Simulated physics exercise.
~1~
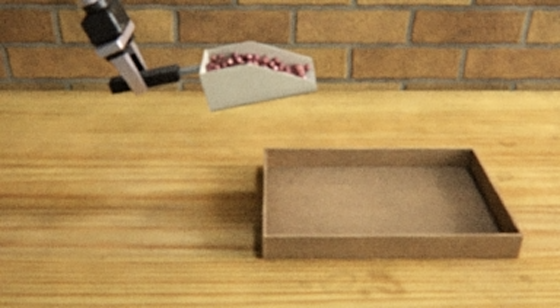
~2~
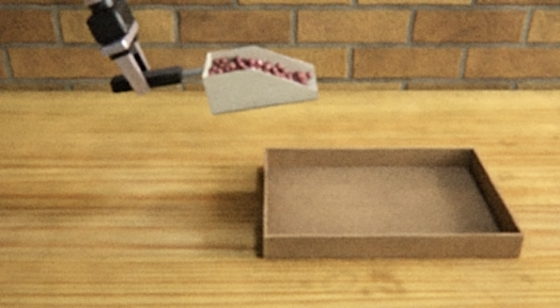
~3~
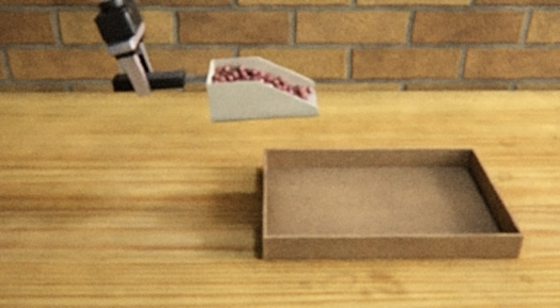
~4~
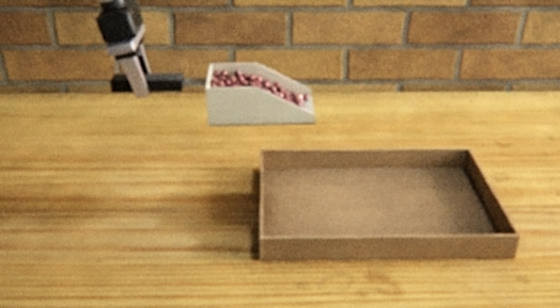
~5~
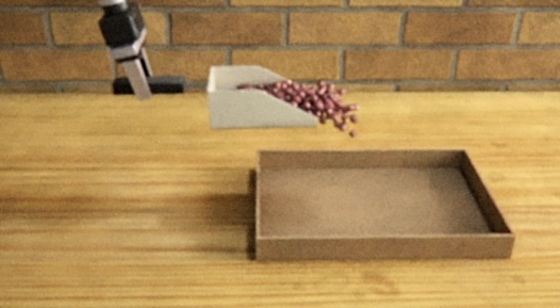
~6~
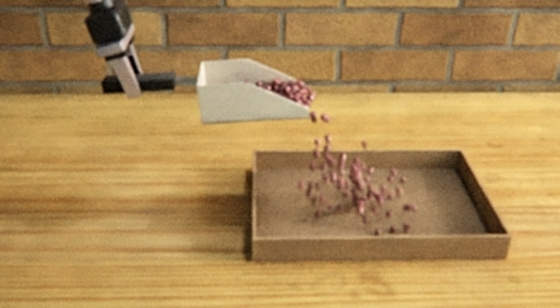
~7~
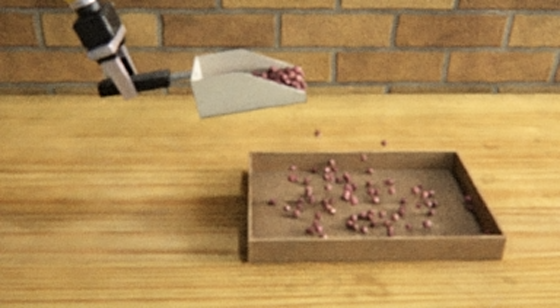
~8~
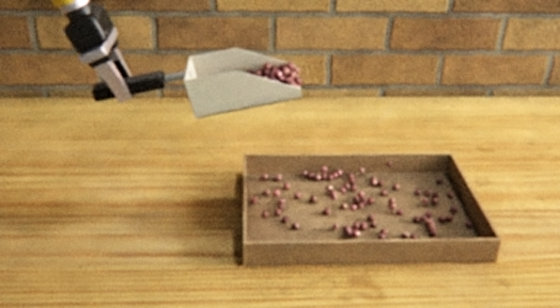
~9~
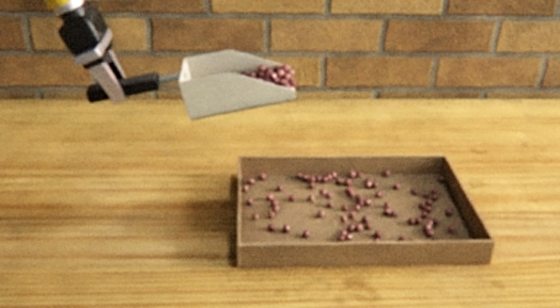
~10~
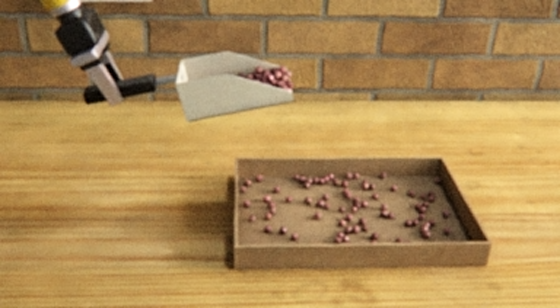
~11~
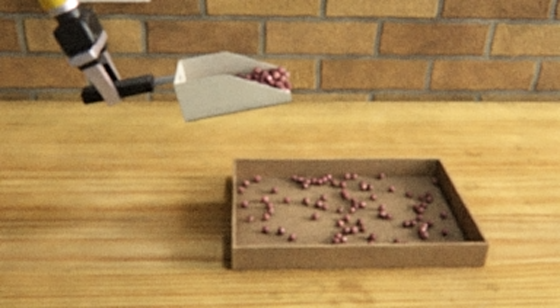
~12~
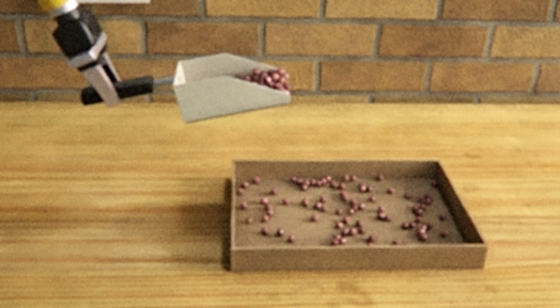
The video shows a gripper lowering a pale scoop of dark red beads, then jerking it forward and back so many beads spill into a brown tray on a wooden table. The scoop tilts back and holds still, some beads remaining in it and others scattered across the tray.
